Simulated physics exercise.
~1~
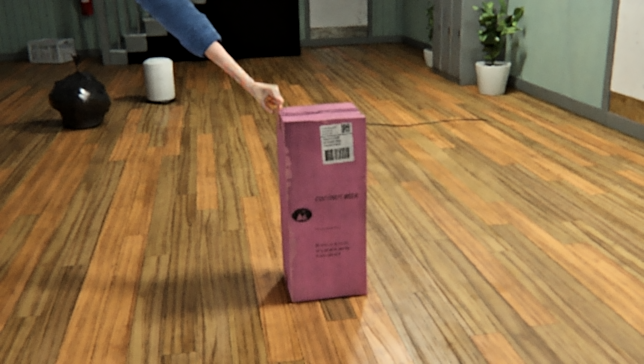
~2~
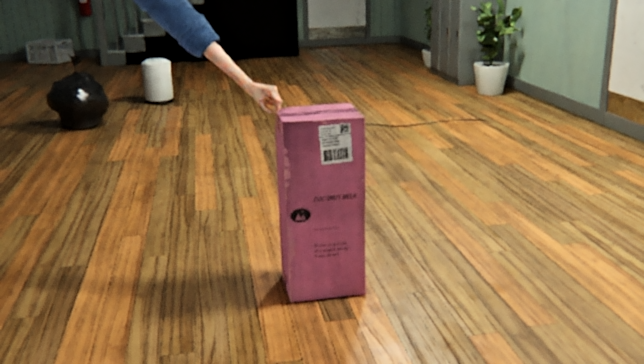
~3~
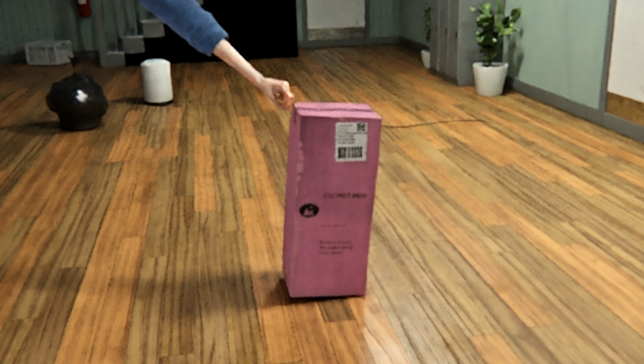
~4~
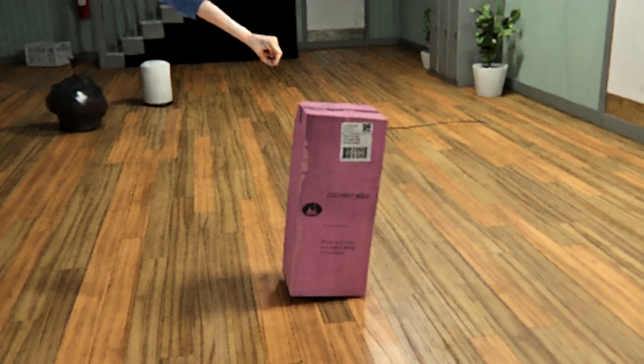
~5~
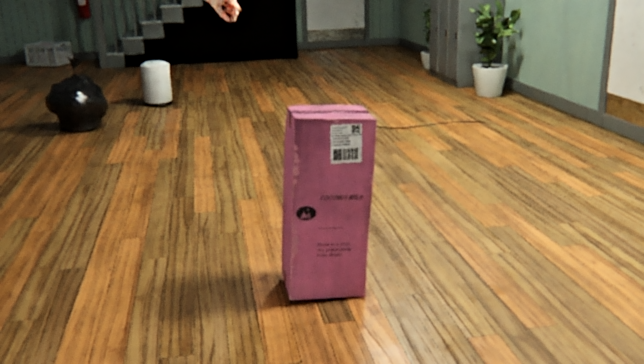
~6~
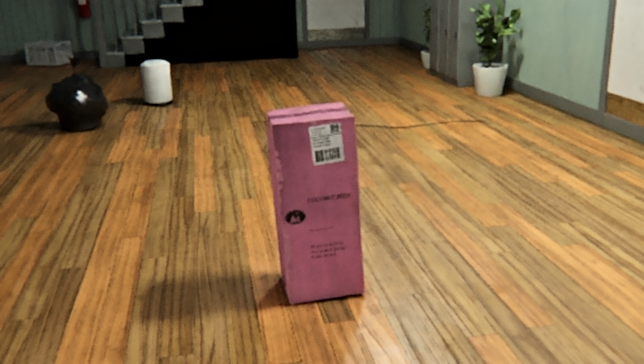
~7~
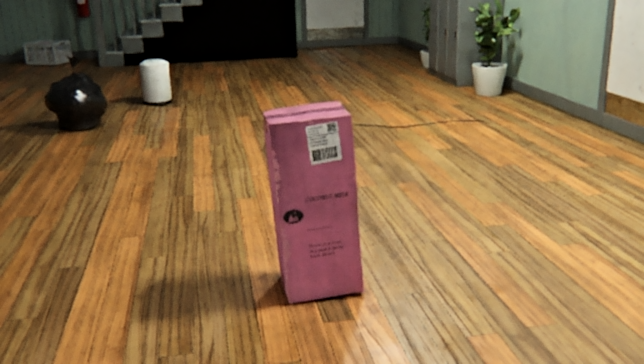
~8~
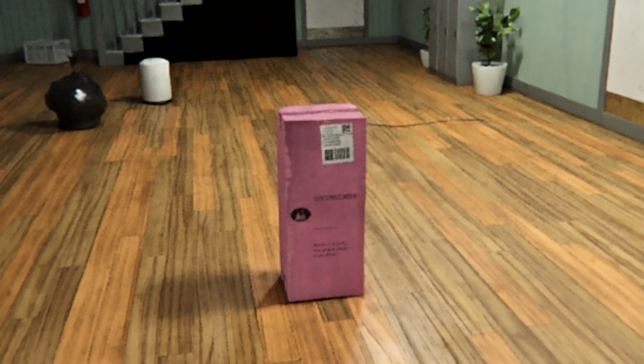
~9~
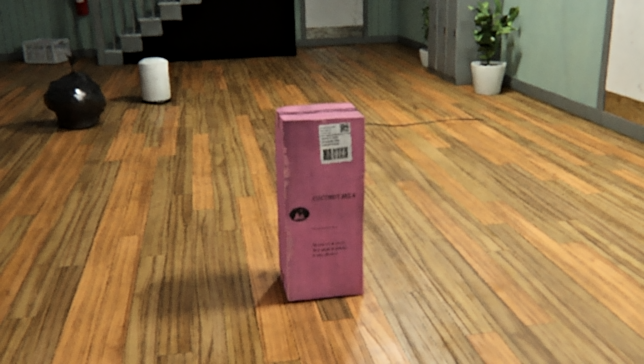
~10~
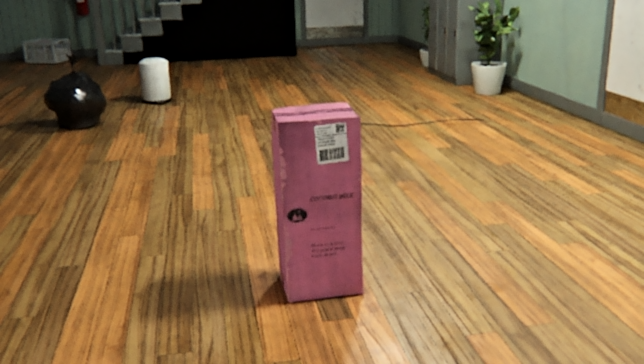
Hand quickly shoving the top of a tall pink parcel on a wooden floor and withdrawing, the parcel rocking before settling upright.
